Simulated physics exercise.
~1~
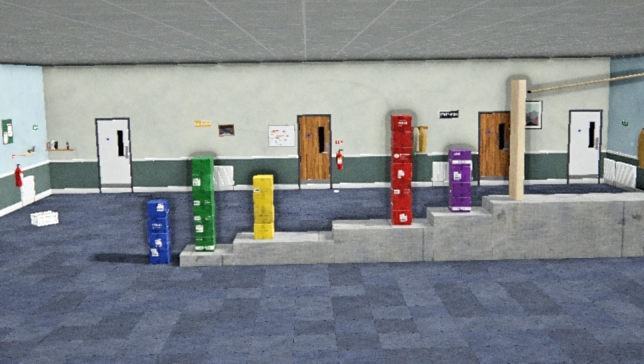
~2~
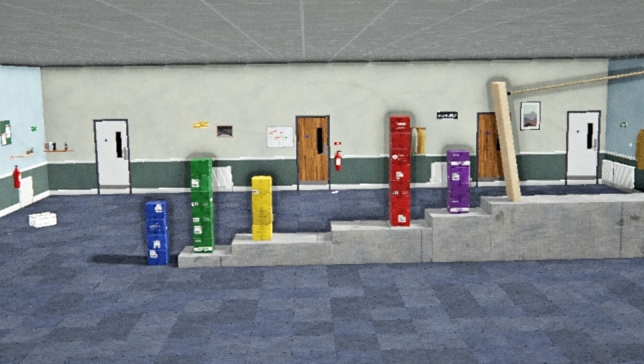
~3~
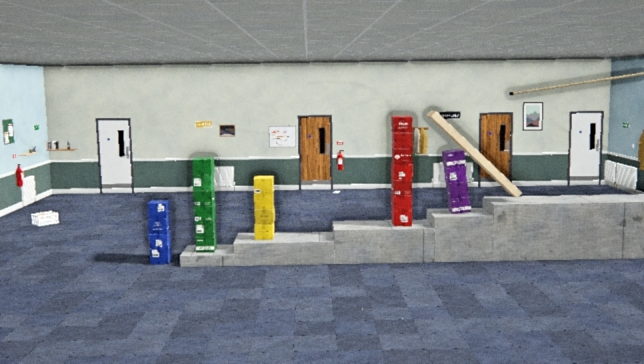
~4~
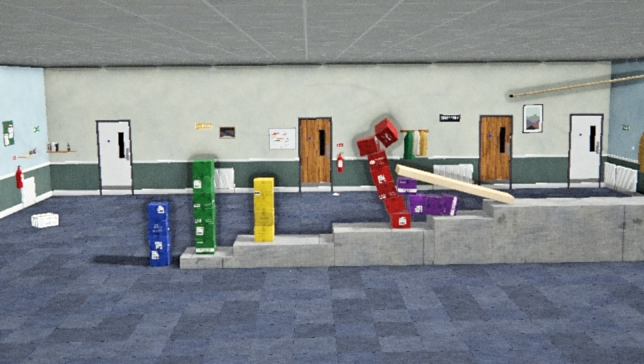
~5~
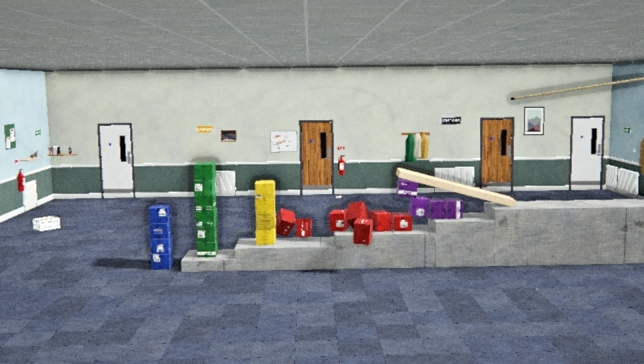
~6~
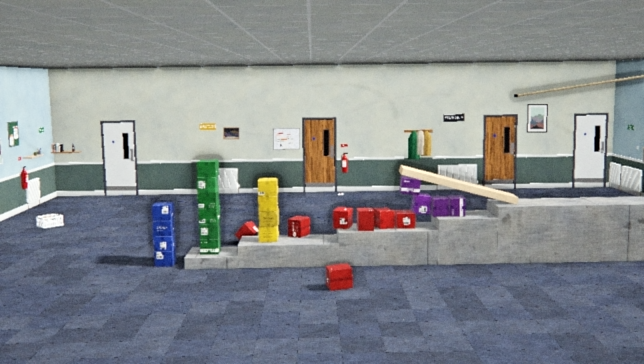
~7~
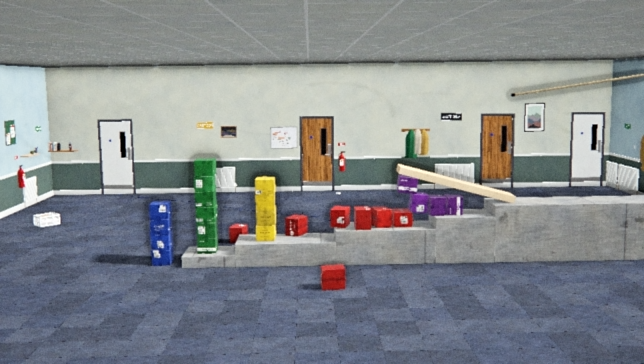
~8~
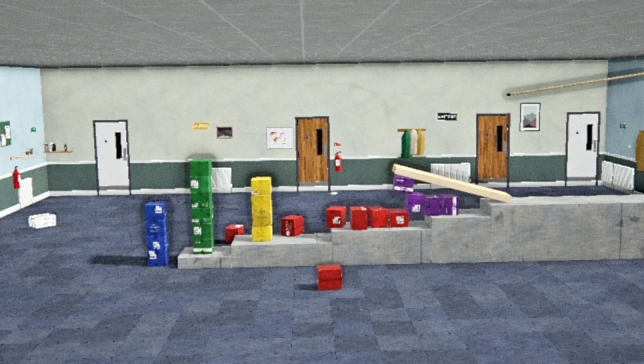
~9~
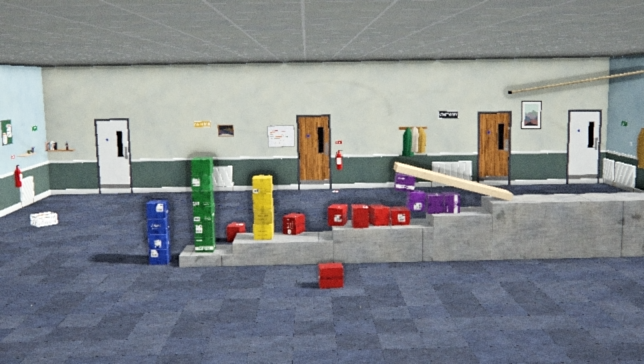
We see a pole tip a wooden board leftward onto a purple stack on descending steps; the purple and red stacks collapse, scattering red cartons down the steps and onto the floor, while the yellow, green and blue stacks remain standing and the board rests slanted.
